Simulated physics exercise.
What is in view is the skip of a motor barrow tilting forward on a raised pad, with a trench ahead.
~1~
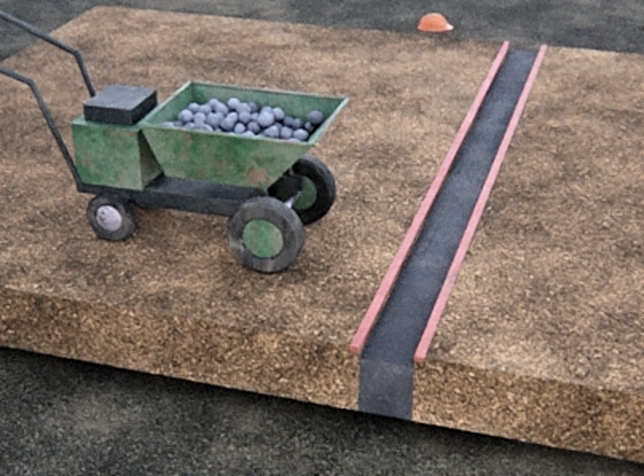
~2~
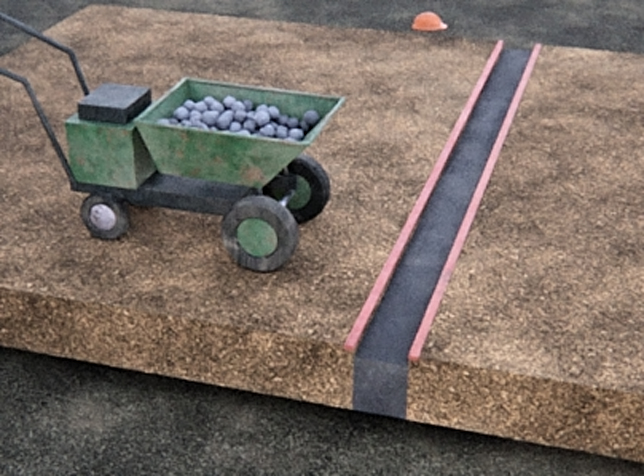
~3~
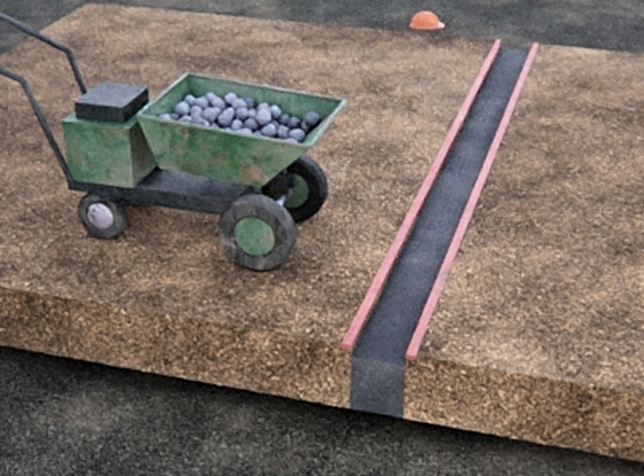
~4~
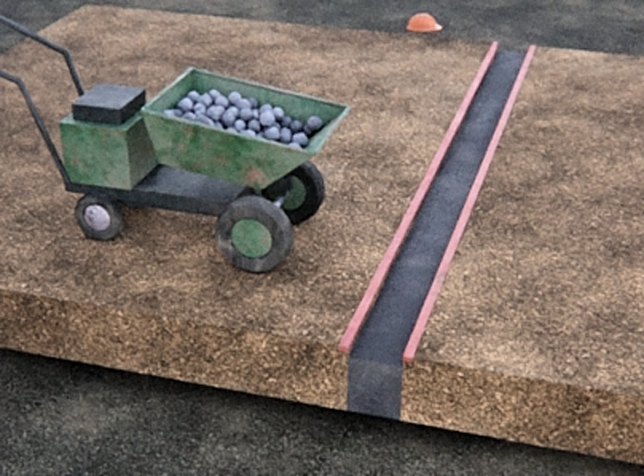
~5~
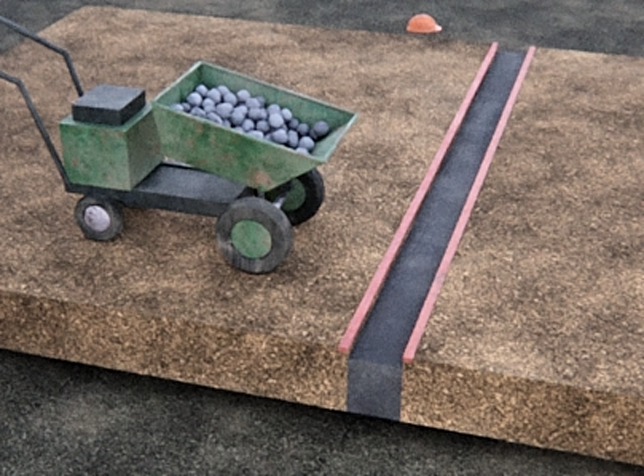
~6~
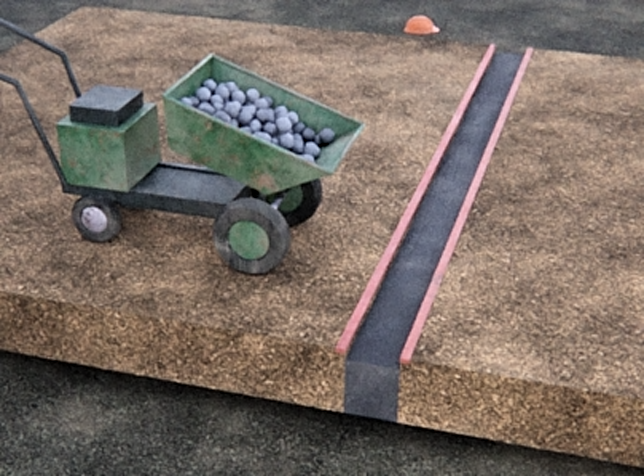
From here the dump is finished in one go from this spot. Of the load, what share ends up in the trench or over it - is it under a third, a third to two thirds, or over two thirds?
The trench or the space over it holds a third to two thirds of the load.
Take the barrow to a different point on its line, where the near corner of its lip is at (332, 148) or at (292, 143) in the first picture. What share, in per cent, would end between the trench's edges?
The shares come out close to 30 and 40 per cent, in that order.
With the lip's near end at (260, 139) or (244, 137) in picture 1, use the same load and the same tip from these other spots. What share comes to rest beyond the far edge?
About 0 % and about 0 %.
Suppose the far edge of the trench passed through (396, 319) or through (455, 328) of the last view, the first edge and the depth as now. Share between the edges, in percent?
The share would be 20 % first and 70 % second.
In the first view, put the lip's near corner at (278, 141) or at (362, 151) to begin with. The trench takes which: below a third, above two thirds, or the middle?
At the first place the answer is one to two thirds, and at the second it is under a third.
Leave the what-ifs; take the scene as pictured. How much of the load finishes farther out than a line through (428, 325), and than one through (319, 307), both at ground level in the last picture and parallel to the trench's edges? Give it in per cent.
Estimate, first then second: 10 %, 70 %.
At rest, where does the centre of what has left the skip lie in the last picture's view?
Near pixel (422, 261).
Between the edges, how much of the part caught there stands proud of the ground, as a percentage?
About 50 %.
Soon after the last picture, skip tipped steeply; all in the skip.
A little later, skip tipped right over; about half in the skip; a stray few short of the trench; about half in or heaped over the trench; a stray few beyond it; a stray few falling.
Later still, skip tipped right over; about a third in the skip; a stray few short of the trench; about half in or heaped over the trench; about a quarter beyond it.
At rest, skip tipped right over; about a third in the skip; a stray few short of the trench; about half in or heaped over the trench; about a quarter beyond it.
